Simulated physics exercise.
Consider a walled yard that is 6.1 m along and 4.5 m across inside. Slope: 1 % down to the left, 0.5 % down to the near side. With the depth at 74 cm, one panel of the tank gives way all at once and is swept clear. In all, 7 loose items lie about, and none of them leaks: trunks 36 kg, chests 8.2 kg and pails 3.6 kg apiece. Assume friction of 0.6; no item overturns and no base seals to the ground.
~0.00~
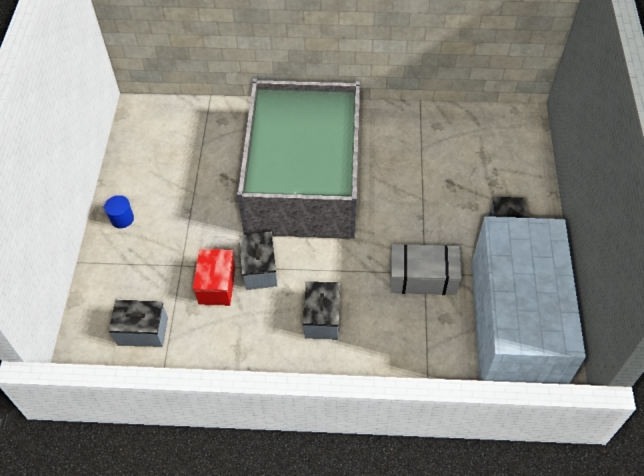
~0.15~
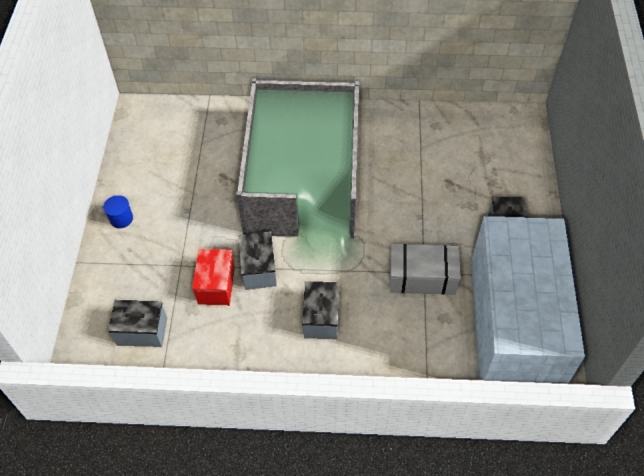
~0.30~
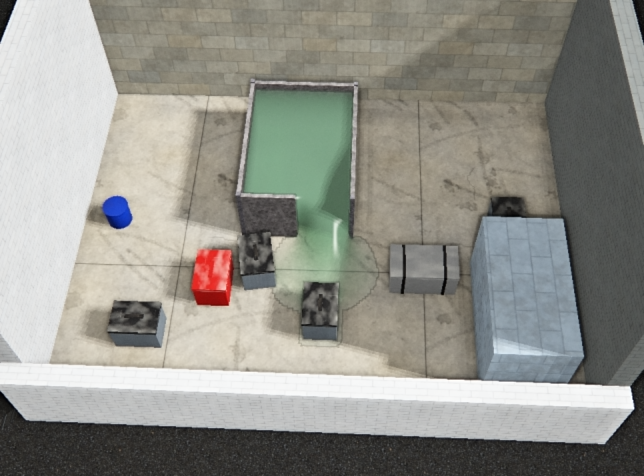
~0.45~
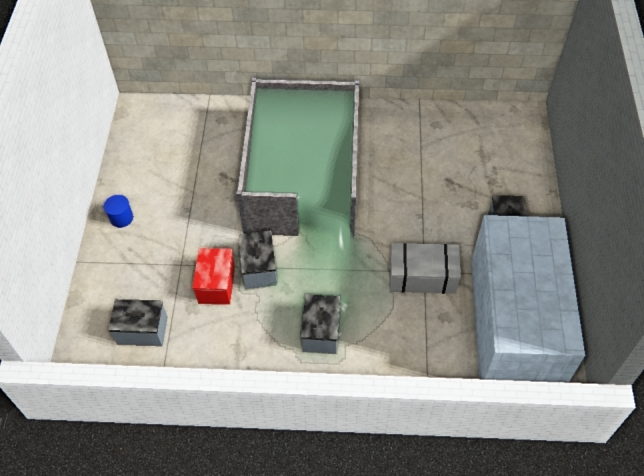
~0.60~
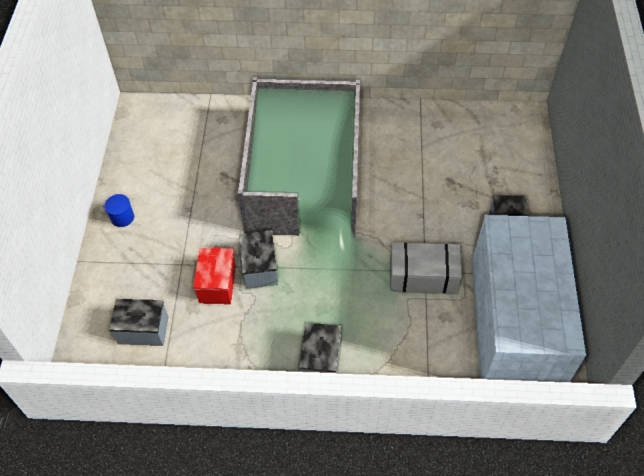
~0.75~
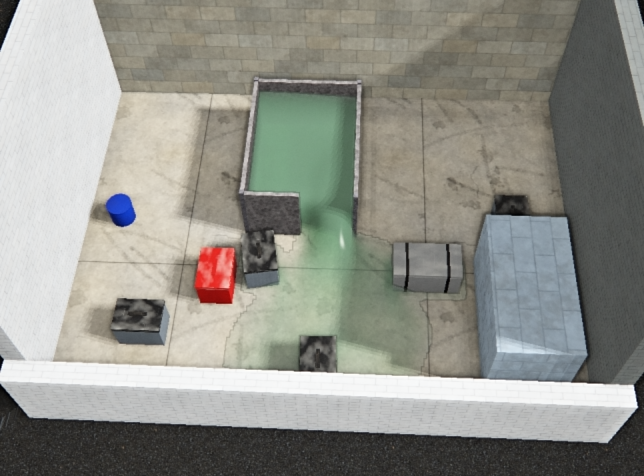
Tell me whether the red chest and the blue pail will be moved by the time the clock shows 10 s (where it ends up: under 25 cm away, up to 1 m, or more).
Prediction: The red chest is displaced a little, the blue pail is displaced a great deal.
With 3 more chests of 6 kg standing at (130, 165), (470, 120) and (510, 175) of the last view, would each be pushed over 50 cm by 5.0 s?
Order as asked - farther, not as far, farther.
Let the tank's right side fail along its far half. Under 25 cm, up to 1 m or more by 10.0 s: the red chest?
In that scenario the red chest would have been washed far off.
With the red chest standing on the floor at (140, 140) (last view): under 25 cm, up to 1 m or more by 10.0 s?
It gets carried off.
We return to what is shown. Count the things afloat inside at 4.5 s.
1 at that moment.
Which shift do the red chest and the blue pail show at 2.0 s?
Shifts: Around 0 and 0 cm.
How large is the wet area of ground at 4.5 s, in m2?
Near 22 m2 in all.
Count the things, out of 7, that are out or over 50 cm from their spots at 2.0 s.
At that time I count 1.
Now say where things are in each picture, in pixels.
The first picture shows the red chest at (213, 269) rests on the ground; the blue pail at (117, 205) rests on the ground; 2.3 m2 under water; 0 of 7 have shifted.
The second picture shows the red chest at (213, 269) rests on the ground; the blue pail at (116, 205), on the bottom; 2.7 m2 under water; 0 of 7 have shifted.
The third picture shows the red chest at (212, 269), on the bottom; the blue pail at (115, 206) rests on the ground; water covers 3.4 m2; 0 of 7 have shifted.
The fourth picture shows the red chest at (213, 268) rests on the ground; the blue pail at (117, 205) rests on the ground; 4.2 m2 under water; 1 of 7 have shifted.
The fifth picture shows the red chest at (214, 268) rests on the ground; the blue pail at (117, 204), on the bottom; water covers 5.2 m2; 1 of 7 have shifted.
The sixth picture shows the red chest at (215, 267), on the bottom; the blue pail at (119, 204), on the bottom; 6.2 m2 under water; 1 of 7 have shifted.
After 2.0 s the red chest is near (214, 267), 0.0 m from its start, aground; the blue pail is near (119, 204), 0.0 m from its start, aground; 1 afloat.
After 4.5 s the red chest is near (214, 267), 0.0 m from its start, aground; the blue pail is near (162, 151), 1.0 m from its start, aground; 1 afloat.
After 7.0 s the red chest is near (214, 267), 0.0 m from its start, aground; the blue pail is near (205, 99), 2.0 m from its start, afloat; 3 afloat.
After 10.0 s the red chest is near (172, 259), 0.5 m from its start, afloat; the blue pail is near (286, 92), 2.8 m from its start, afloat; 5 afloat.
